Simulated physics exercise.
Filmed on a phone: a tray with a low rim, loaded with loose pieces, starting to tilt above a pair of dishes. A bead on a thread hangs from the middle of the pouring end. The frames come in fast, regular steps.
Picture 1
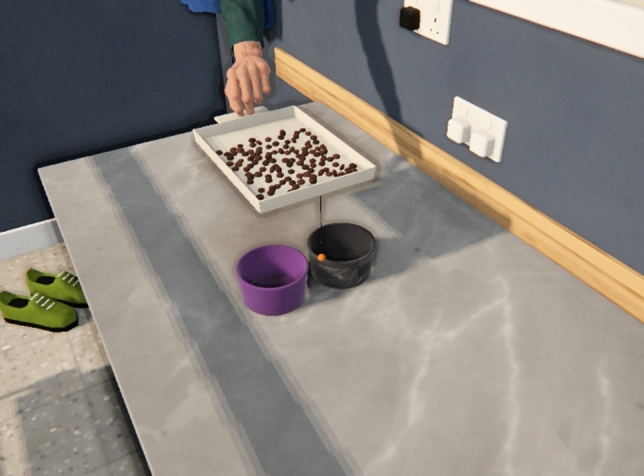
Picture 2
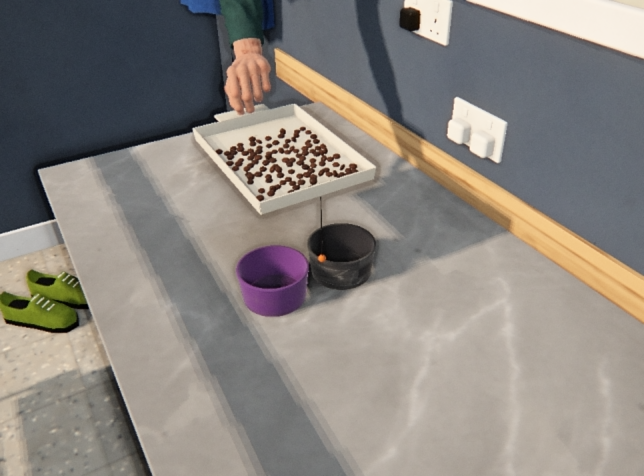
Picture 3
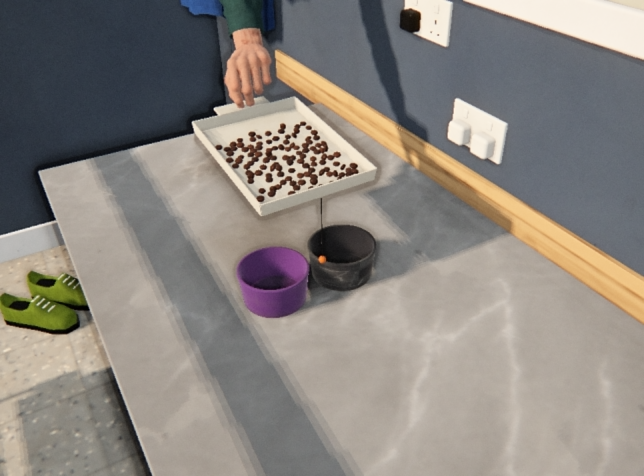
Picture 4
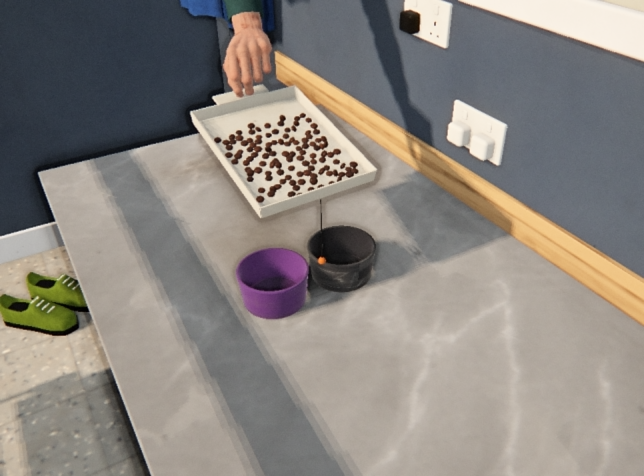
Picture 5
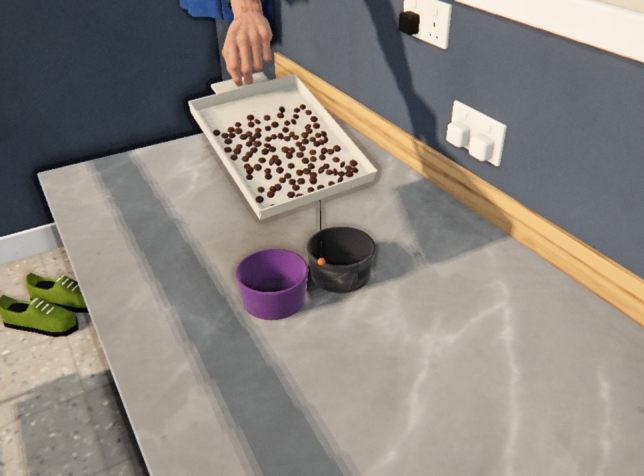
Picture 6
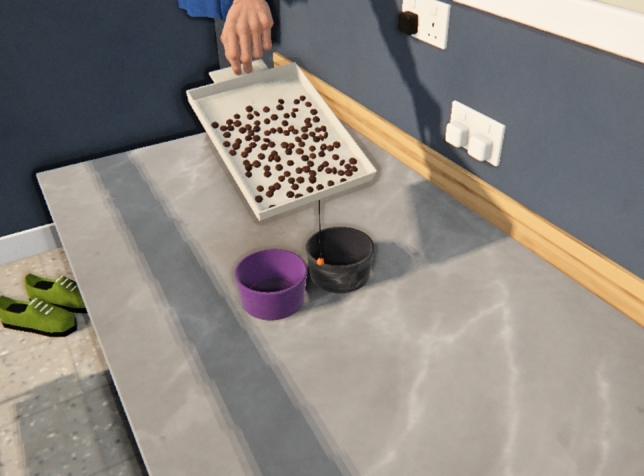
At first, a hand holds a white tray of small dark brown pieces nearly level above a purple dish and a dark one on a grey marbled table. Then the hand rises slightly, tilting the tray gradually toward its near left corner, while the pieces stay spread and the dishes remain still.
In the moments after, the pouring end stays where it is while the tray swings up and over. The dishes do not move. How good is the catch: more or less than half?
In the dishes lies only the smaller part of it.
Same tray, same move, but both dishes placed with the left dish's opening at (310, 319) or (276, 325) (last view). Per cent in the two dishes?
The first gives 60 %, the second 70 %.
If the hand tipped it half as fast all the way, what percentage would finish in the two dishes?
Near 0 %.
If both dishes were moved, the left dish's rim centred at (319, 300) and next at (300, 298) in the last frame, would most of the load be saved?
First over half, then over half.
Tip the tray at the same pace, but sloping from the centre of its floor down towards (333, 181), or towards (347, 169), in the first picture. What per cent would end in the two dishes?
About 10 and 80 per cent.
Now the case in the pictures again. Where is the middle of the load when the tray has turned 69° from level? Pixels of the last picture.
At about (304, 179).
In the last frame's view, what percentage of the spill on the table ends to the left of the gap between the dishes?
About 30 per cent.
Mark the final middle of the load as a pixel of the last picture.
Near (331, 337).
Shortly afterwards, tray tipped steeply; all but a few on the tray; only a few in the air.
Next, tray tipped past a quarter turn; near a third on the tray; near a quarter outside both; near a third in the air.
Some moments later, tray tipped past a quarter turn; only a few in the left dish; all but a few outside both.
In the end, tray tipped past a quarter turn; only a few in the left dish; none at all in the right dish; all but a few outside both.
